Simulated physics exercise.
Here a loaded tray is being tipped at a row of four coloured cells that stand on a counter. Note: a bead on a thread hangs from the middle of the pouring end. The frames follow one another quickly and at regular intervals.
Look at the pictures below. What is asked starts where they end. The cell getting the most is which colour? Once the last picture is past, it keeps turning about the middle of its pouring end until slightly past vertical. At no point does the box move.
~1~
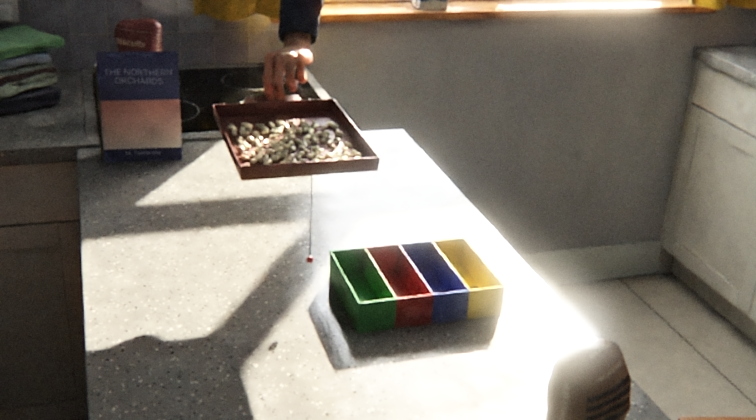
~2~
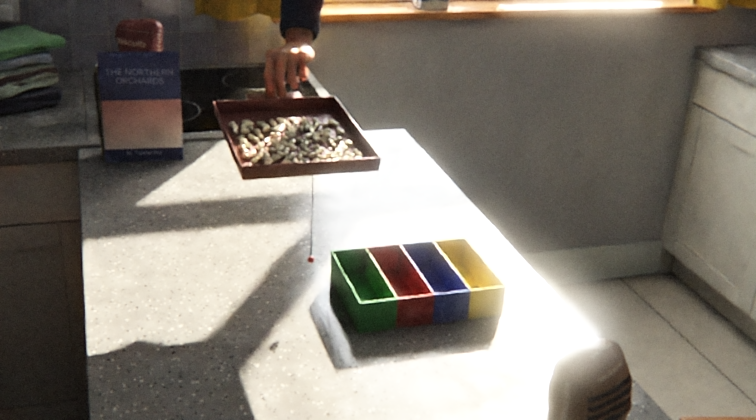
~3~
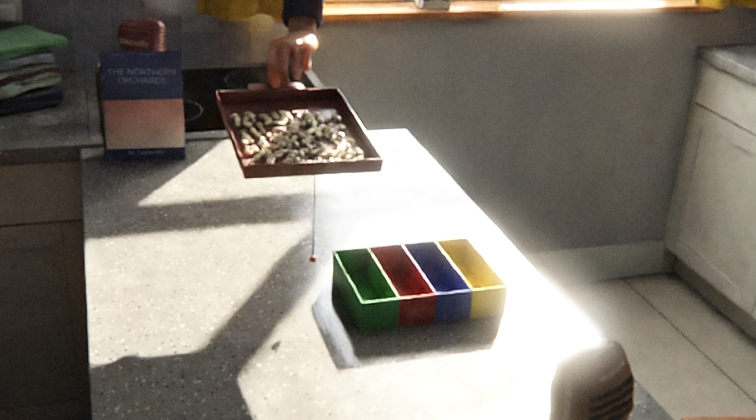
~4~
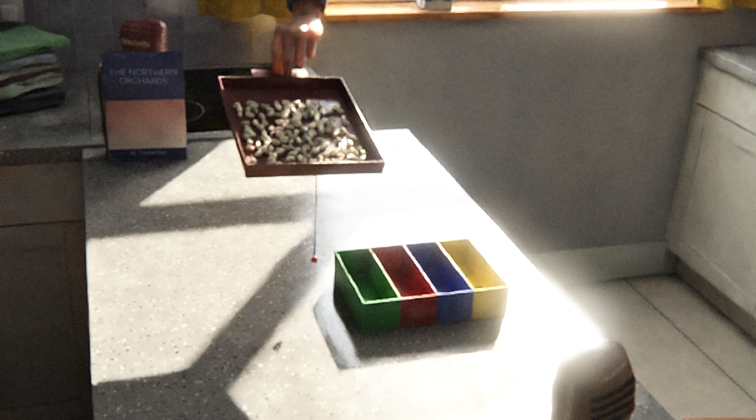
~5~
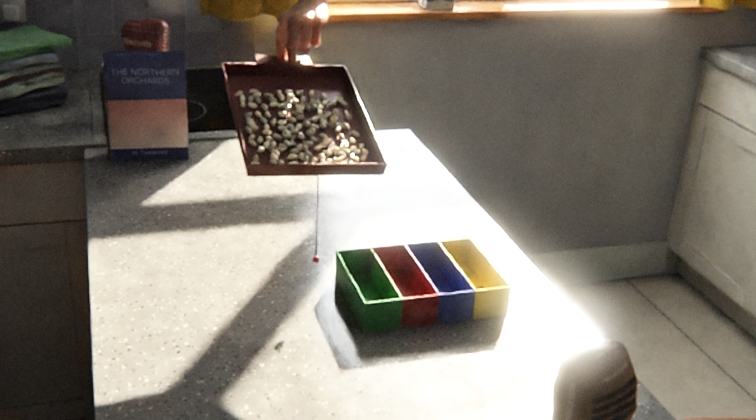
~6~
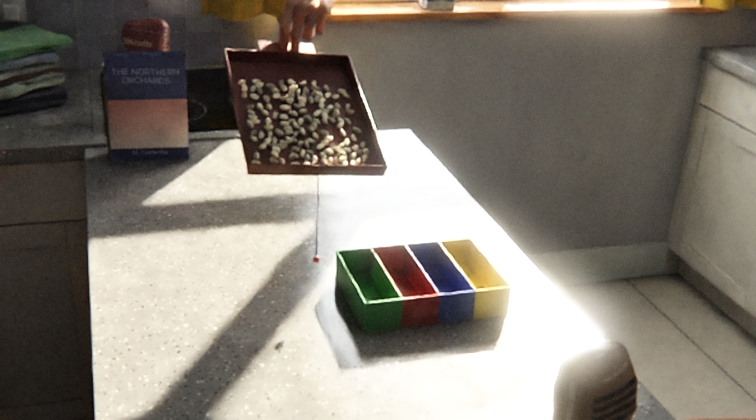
It is green.
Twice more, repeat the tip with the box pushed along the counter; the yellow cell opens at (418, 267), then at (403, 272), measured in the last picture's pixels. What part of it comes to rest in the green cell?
Close to 20 in a hundred first, close to 10 in a hundred second.
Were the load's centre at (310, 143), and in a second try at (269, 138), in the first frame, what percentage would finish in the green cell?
Shares: 50 % for the first, 40 % for the second.
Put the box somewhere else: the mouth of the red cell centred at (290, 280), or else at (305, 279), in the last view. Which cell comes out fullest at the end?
So the first one goes to the yellow cell and the second to that yellow cell.
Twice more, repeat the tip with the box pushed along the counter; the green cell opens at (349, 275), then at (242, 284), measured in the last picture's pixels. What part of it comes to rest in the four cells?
The first yields 70 per cent and the second 70 per cent.
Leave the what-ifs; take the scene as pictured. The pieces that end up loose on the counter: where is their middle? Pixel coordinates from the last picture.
The centre sits near (320, 332).
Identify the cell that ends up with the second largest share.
After the leader, it is the red one.
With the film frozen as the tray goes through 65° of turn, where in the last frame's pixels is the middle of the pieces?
The middle of the pieces shows up near (334, 149).
Soon after the last picture, tray tipped steeply; all on the tray.
A little later, tray tipped past a quarter turn; most on the tray; a small part in the green cell; a stray few in the red cell; a small part falling or outside the box.
Later still, tray tipped past a quarter turn; about half in the green cell; a small part in the red cell; about half falling or outside the box.
At rest, tray tipped past a quarter turn; about half in the green cell; a small part in the red cell; none in the blue cell; none in the yellow cell; about half outside the box.
